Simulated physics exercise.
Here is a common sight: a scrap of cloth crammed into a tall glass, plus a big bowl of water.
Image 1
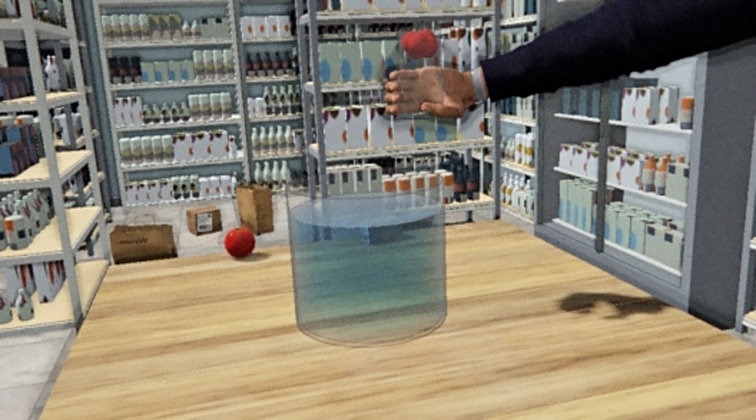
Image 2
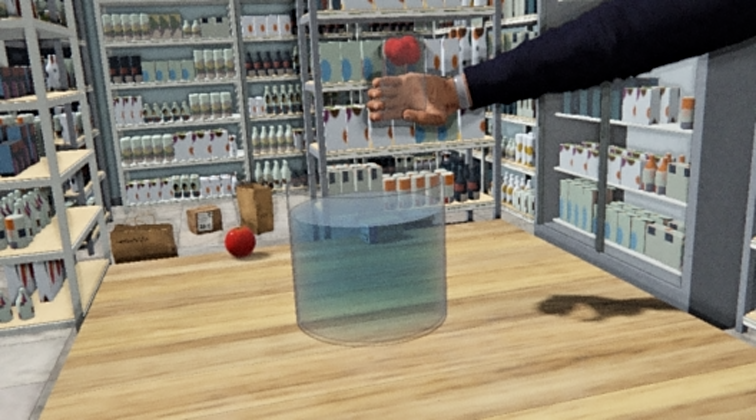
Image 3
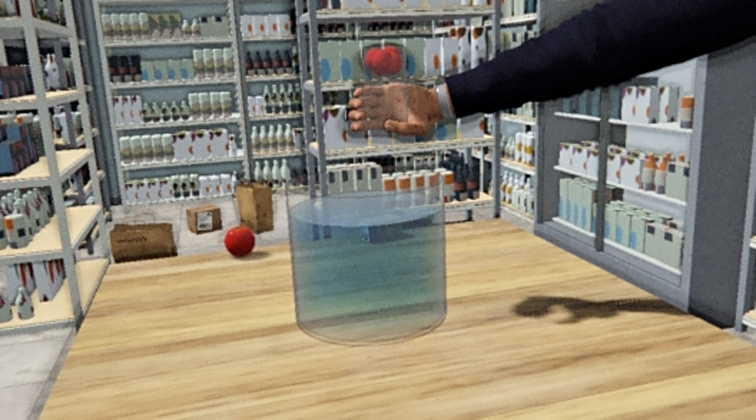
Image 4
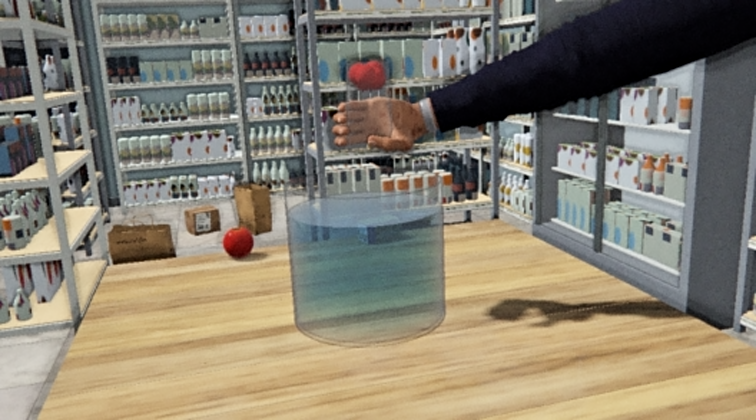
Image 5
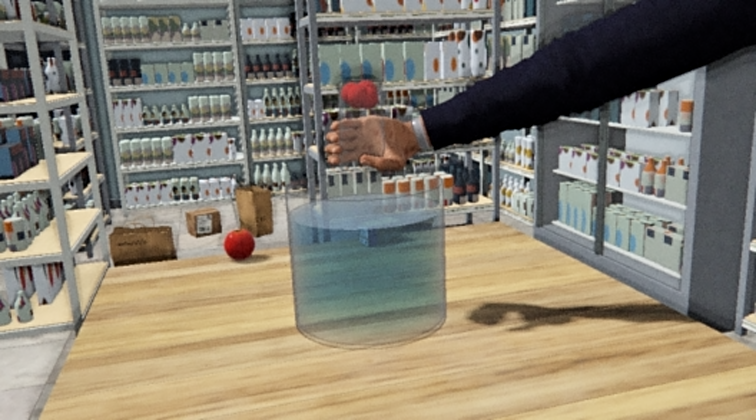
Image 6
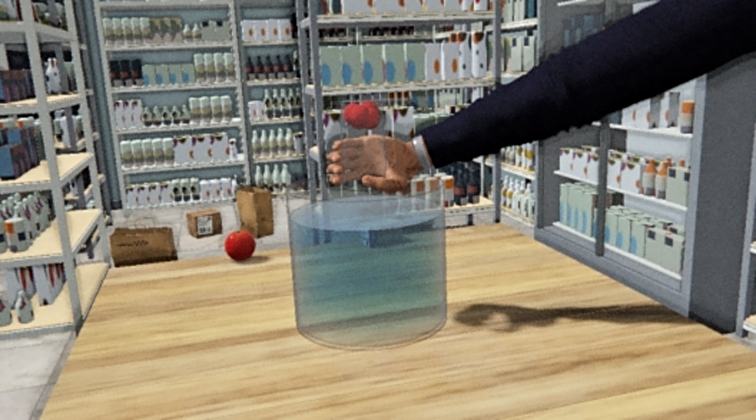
Hand carrying an upturned clear glass with red cloth inside leftward and down to just above a big bowl of water.
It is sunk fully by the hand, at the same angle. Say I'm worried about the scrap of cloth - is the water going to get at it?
No, it stays safe.
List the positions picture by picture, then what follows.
In the first picture, tall glass (421, 76) mouth down; above the big bowl.
In the second picture, tall glass (403, 83) mouth down; scrap of cloth (403, 49); coming down.
In the third picture, tall glass (385, 93) mouth down; lower.
In the fourth picture, tall glass (369, 108) mouth down; scrap of cloth (368, 74); lower still.
In the fifth picture, tall glass (362, 127) mouth down; close to the surface.
In the sixth picture, tall glass (363, 147) mouth down; scrap of cloth (362, 114); just over the surface.
Shortly, the tall glass enters the water.
Then, air is trapped inside and holds the level down.
At the finish, the tall glass is under, still full of air, and the scrap of cloth is dry.
